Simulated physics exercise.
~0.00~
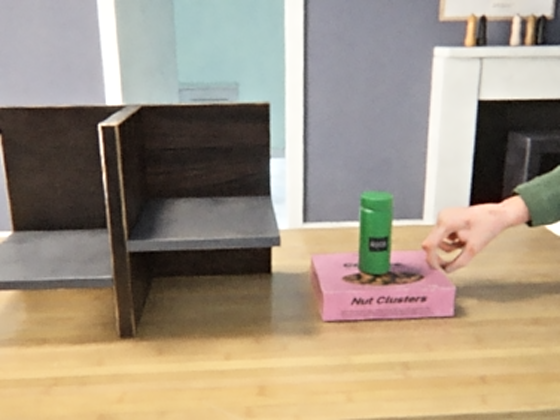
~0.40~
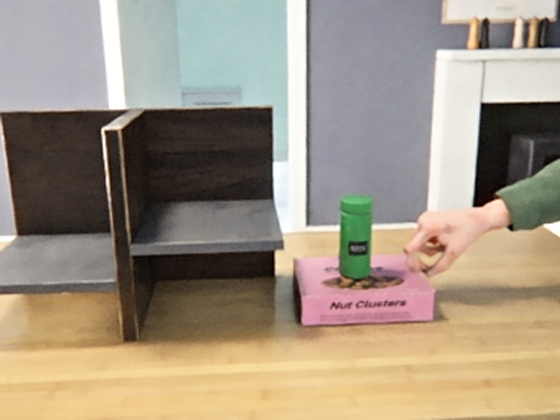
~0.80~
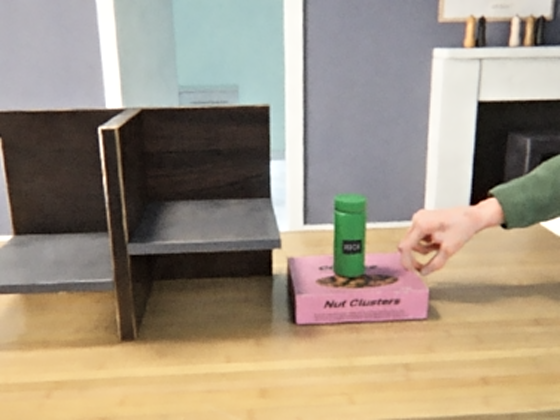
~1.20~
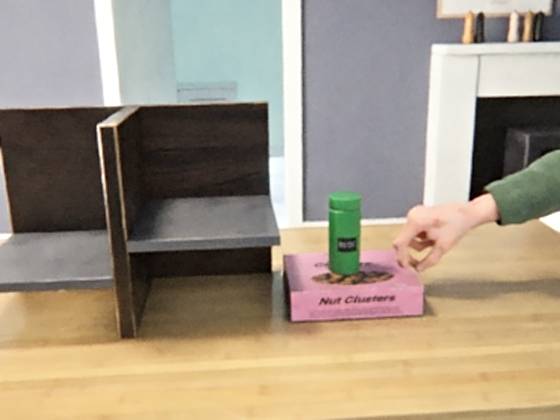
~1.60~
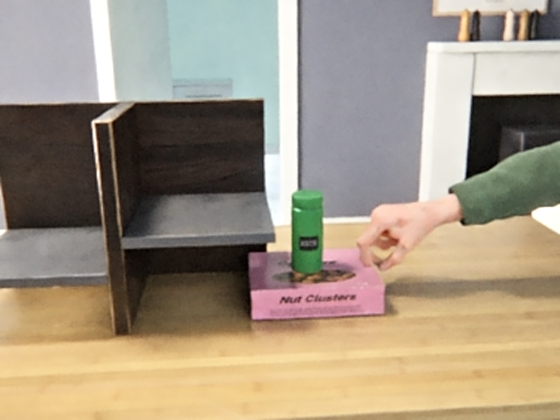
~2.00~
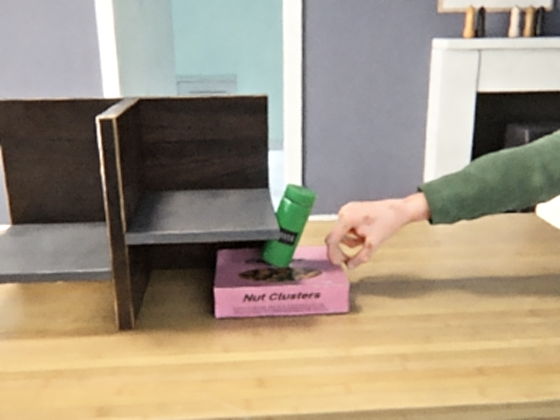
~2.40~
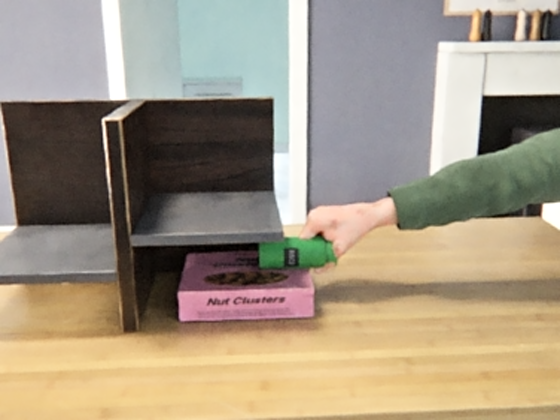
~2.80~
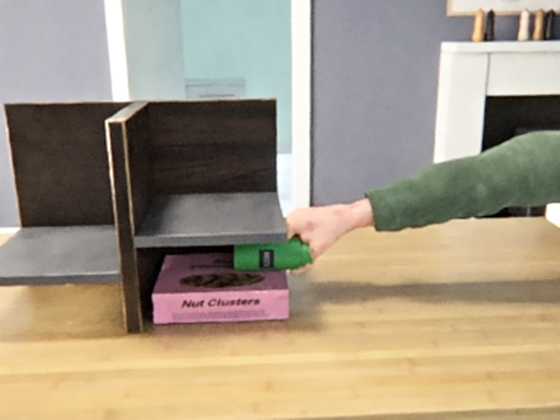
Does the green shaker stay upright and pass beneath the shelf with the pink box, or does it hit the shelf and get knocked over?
It hits the edge of the shelf and gets knocked onto its side while the pink box keeps sliding underneath.
A green shaker standing on a pink Nut Clusters box was carried left as a hand pushed the box toward a low dark shelf. The shaker struck the shelf's edge, tipped over onto its side, and the box slid on underneath.
